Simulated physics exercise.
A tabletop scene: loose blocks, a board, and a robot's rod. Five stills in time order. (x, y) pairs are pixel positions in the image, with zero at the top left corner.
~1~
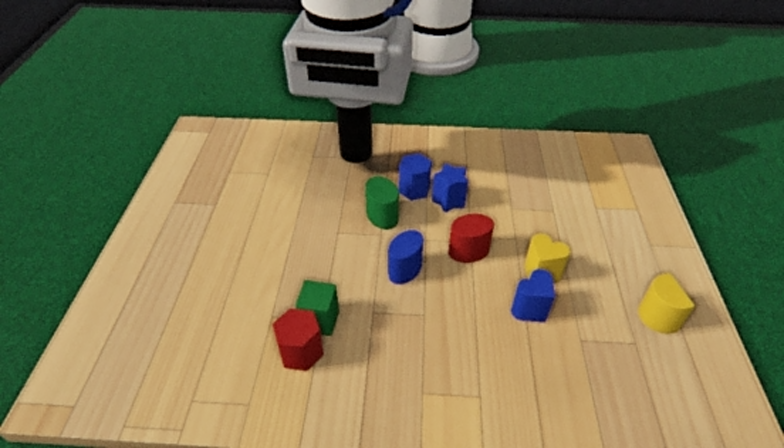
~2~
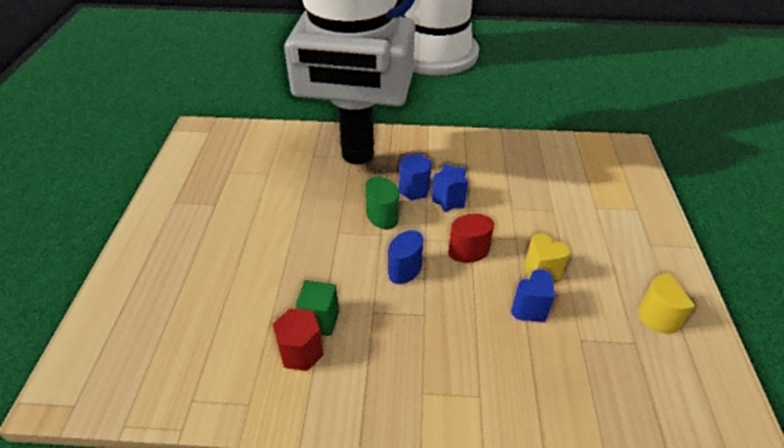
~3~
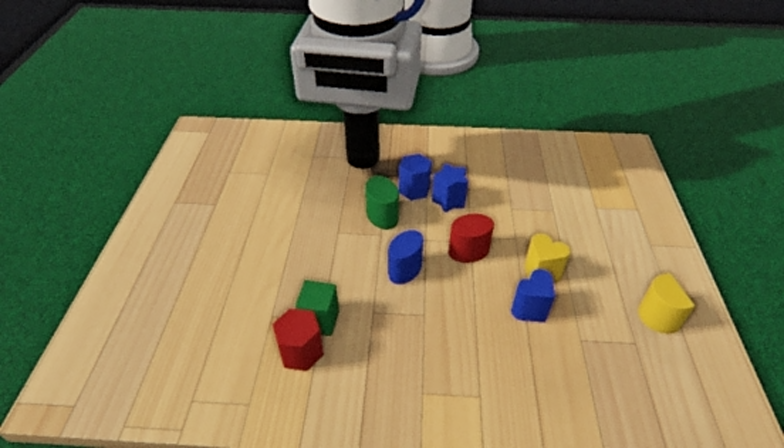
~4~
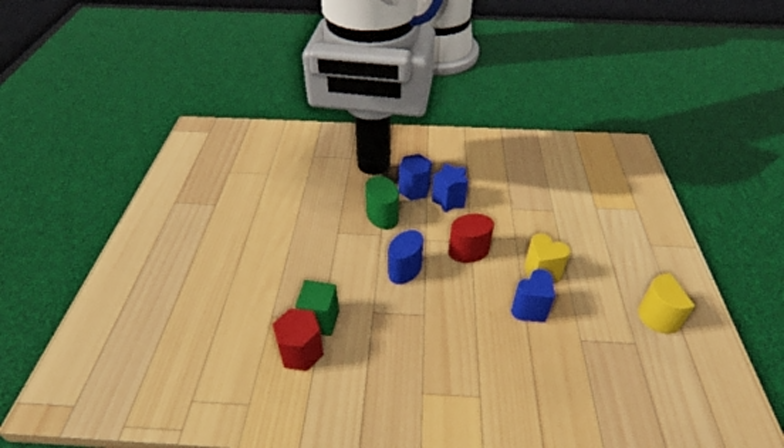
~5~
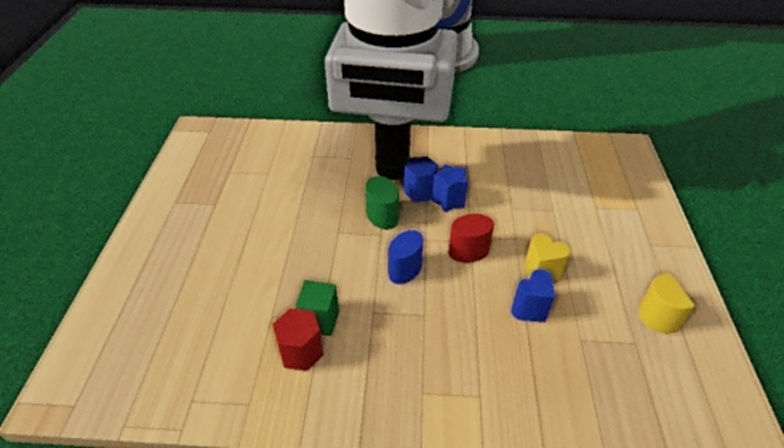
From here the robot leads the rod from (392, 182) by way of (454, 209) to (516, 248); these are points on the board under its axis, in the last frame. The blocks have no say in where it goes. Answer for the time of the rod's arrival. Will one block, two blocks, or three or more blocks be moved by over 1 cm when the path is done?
I reckon the push displaces two of the blocks by more than 1 cm.
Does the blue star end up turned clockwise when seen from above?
I expect not.
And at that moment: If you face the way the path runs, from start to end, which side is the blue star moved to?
It heads left.
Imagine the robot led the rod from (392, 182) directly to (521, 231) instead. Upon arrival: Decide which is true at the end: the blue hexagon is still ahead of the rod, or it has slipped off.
In the end it is ahead.
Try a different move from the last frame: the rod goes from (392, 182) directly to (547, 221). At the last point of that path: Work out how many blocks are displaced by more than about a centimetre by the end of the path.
My answer is two.
On the path given first. One third of the way, rod at (435, 188); blue hexagon at (467, 183); blue star at (498, 188), turned 15° anticlockwise.
Two thirds of the way, rod at (477, 210); blue hexagon at (515, 202), turned 20° anticlockwise; blue star at (545, 199), turned 40° anticlockwise.
At the end, rod at (519, 237); blue hexagon at (560, 219), turned 65° anticlockwise; blue star at (572, 200), turned 85° anticlockwise; red oval block unmoved.
